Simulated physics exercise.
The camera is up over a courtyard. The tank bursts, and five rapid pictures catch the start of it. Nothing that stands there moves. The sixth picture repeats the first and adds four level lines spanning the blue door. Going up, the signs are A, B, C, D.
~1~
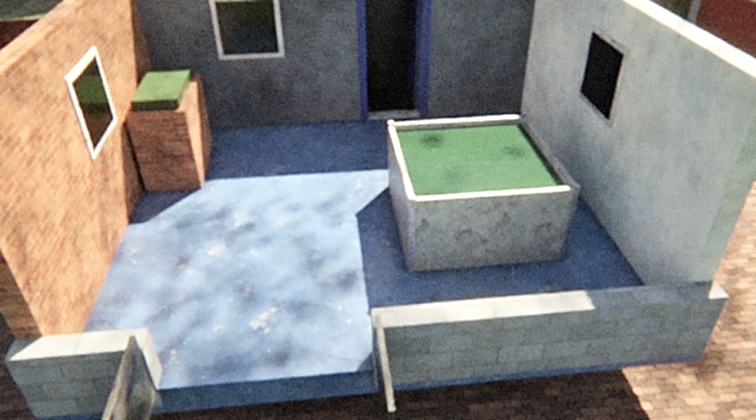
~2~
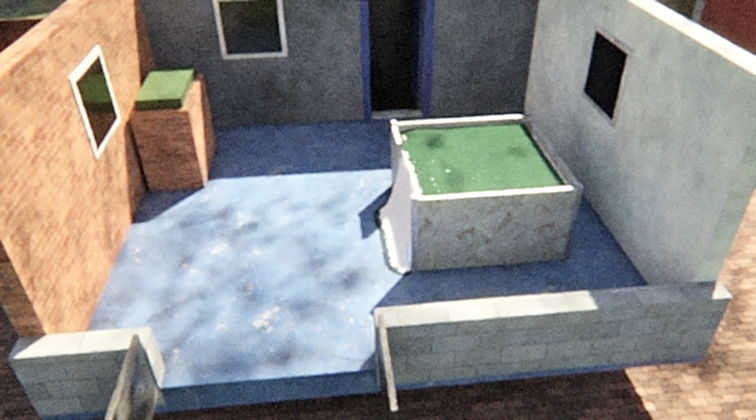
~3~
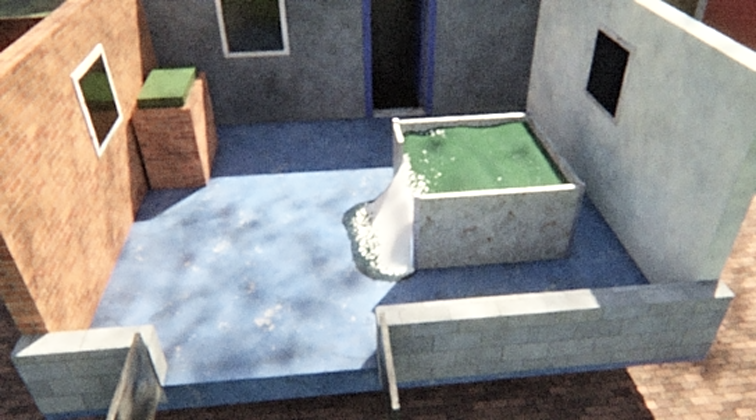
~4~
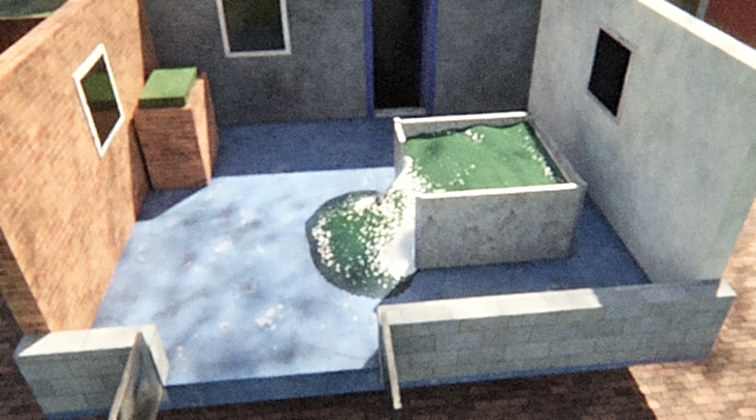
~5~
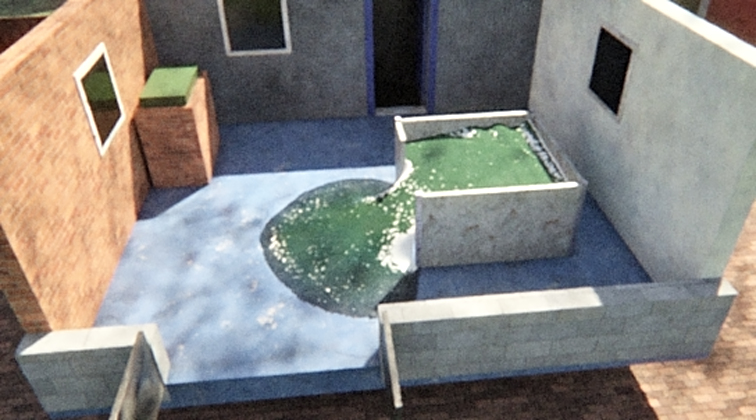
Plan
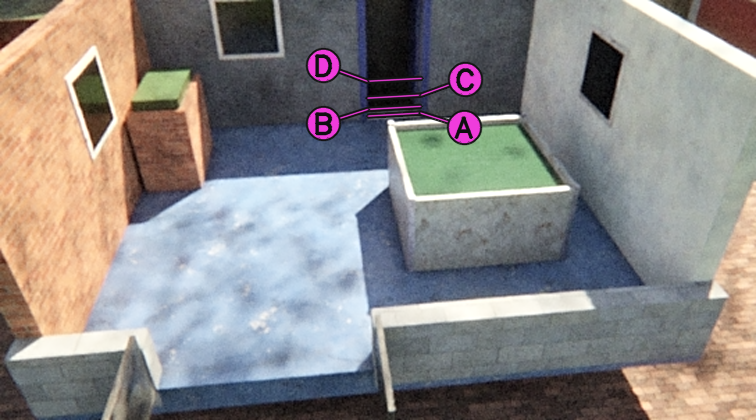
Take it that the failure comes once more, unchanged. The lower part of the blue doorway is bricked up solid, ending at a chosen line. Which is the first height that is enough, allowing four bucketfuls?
Choose A.
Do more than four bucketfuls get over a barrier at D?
No, that is safe.
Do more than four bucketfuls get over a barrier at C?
No.
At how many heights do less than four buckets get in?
All four.
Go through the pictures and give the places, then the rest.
Water in the tank at rest, its middle at (474, 159); foot of the blue doorway at (394, 118); open gate at (260, 314).
Water covers 1 % of the ground and shows as far out as (401, 268).
Water covers 4 % of the ground and shows as far out as (354, 210).
Water covers 8 % of the ground and shows as far out as (314, 220).
Water covers 14 % of the ground and shows as far out as (266, 237).
On the marked copy, A at (394, 114); B at (394, 107); C at (394, 96); D at (394, 79); from the bottom up A, B, C, D.
For mark A, nothing gets over.
For mark B, nothing gets over.
For mark C, nothing gets over.
For mark D, nothing gets over.
